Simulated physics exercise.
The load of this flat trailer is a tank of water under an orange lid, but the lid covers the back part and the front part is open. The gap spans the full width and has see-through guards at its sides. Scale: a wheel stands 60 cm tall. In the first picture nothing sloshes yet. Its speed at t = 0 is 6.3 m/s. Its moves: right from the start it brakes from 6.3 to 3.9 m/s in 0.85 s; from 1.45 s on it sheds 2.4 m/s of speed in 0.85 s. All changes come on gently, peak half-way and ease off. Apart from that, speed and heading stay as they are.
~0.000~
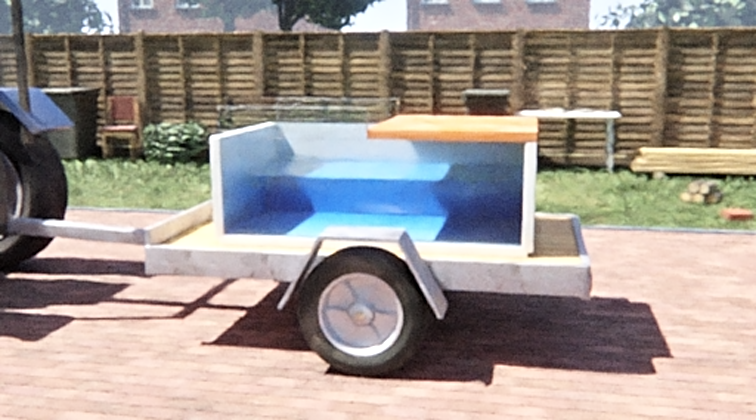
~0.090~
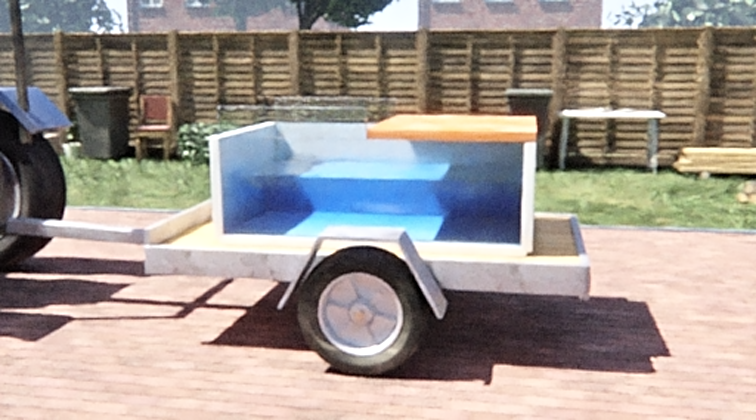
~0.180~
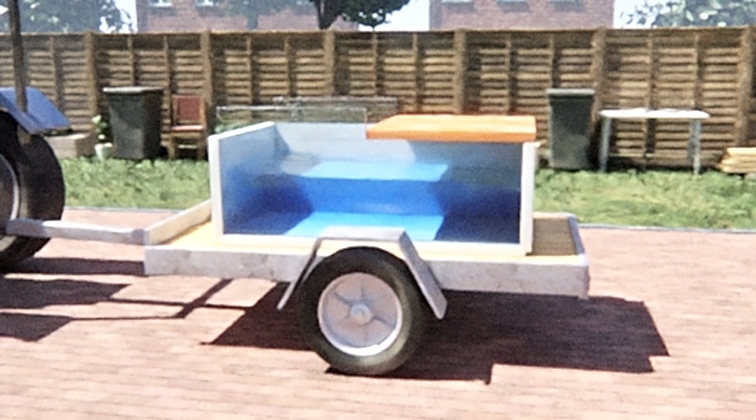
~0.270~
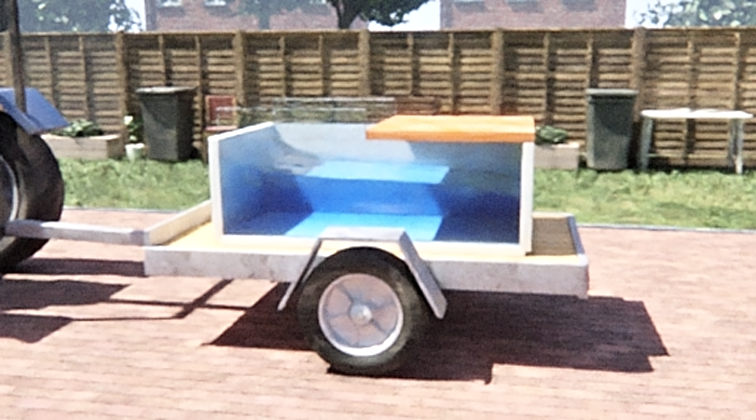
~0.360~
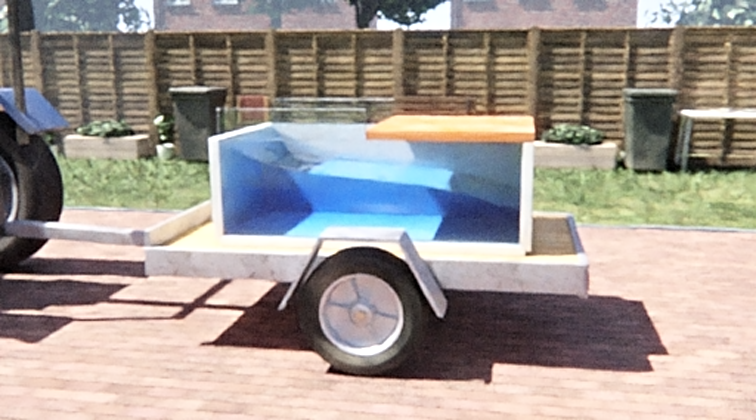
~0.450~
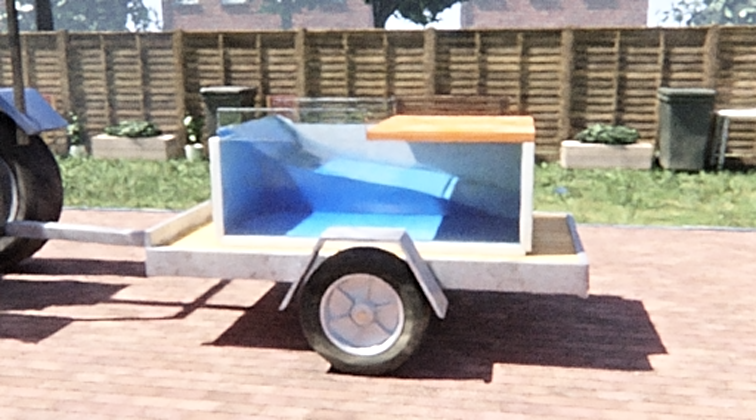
On brick paving, a trailer rolls left, and then its tank's water climbs at the front.
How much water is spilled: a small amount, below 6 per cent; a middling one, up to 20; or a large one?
It comes out large.
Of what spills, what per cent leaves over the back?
Some 0 per cent of it.
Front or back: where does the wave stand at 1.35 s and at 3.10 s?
At the front, then the back.
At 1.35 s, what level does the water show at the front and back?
About 30 cm in front and 20 cm behind.
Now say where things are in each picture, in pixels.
In the first picture, it reaches (245, 177) at the front; it reaches (492, 183) at the back; the front is on the left; the opening runs from (367, 131) to (220, 129); a wheel hub at (358, 318).
In the second picture, it reaches (245, 176) at the front; it reaches (491, 184) at the back.
In the third picture, it reaches (244, 173) at the front; it reaches (491, 186) at the back.
In the fourth picture, it reaches (244, 169) at the front; it reaches (490, 193) at the back.
In the fifth picture, it reaches (244, 157) at the front; it reaches (490, 202) at the back.
In the sixth picture, it reaches (243, 141) at the front; it reaches (490, 213) at the back; a wheel hub at (360, 318).
After 1.35 s the surface stands 21 cm at the back and 31 cm at the front; 14 per cent has gone, over the front.
After 2.25 s the surface stands 10 cm at the back and 50 cm at the front; 21 per cent has gone, over the front.
After 3.10 s the surface stands 28 cm at the back and 19 cm at the front; 26 per cent has gone, over the front.
After 5.18 s 26 per cent has gone, over the front, 107 of 418 litres.
